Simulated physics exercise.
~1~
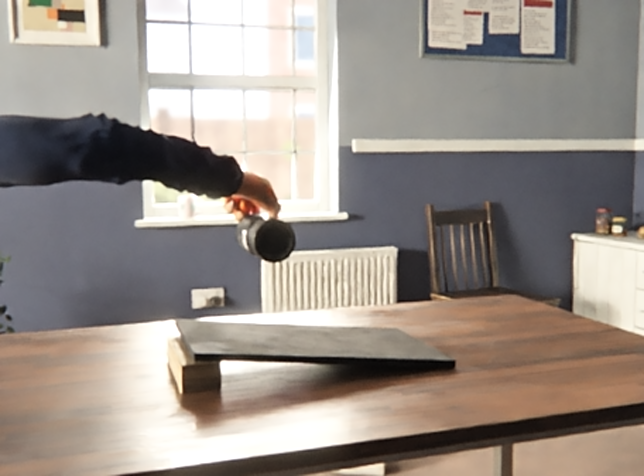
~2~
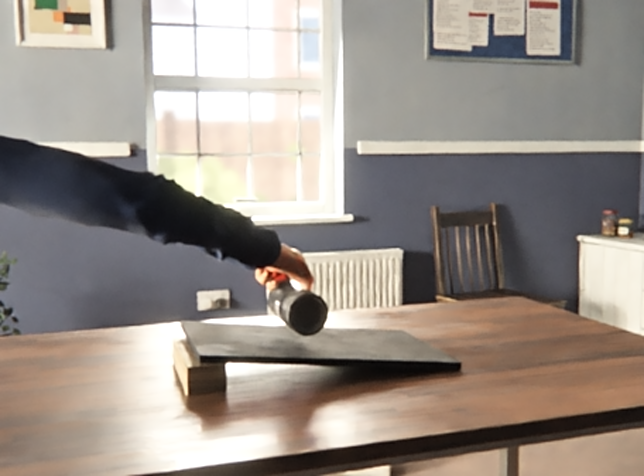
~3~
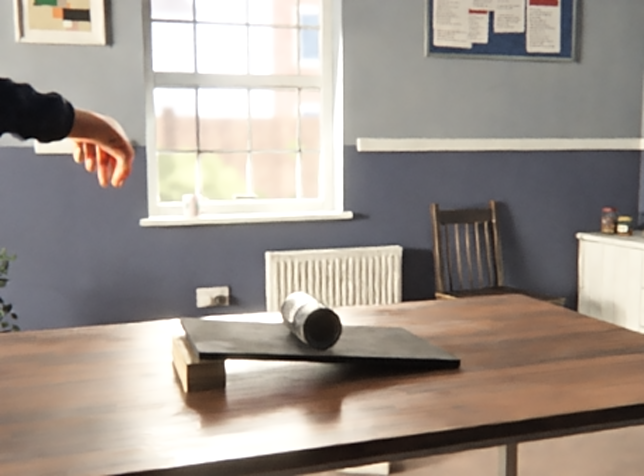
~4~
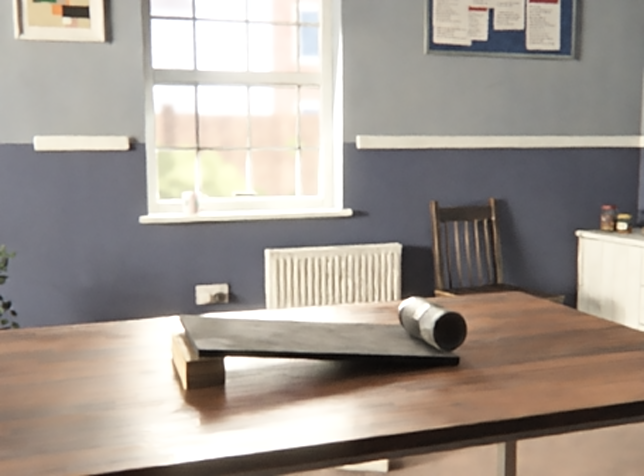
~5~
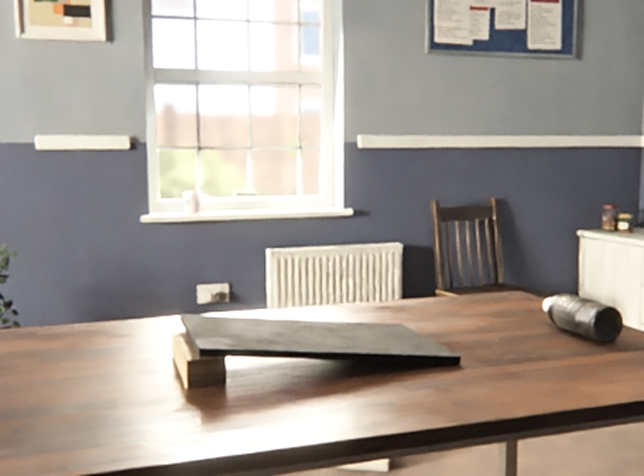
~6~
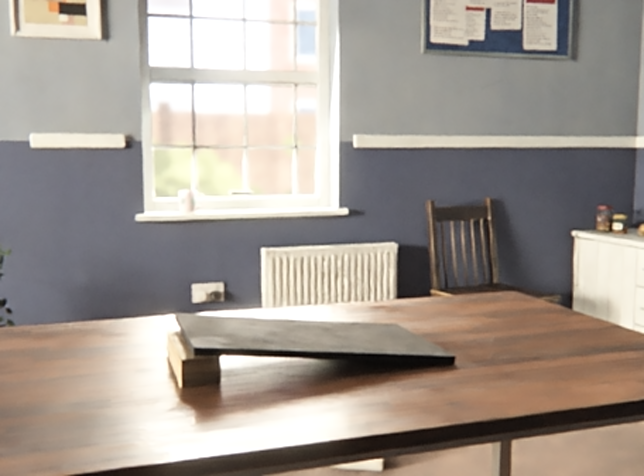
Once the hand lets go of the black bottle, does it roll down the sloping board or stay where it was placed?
It rolls down the slope to the right, leaving the board and carrying on across the table.
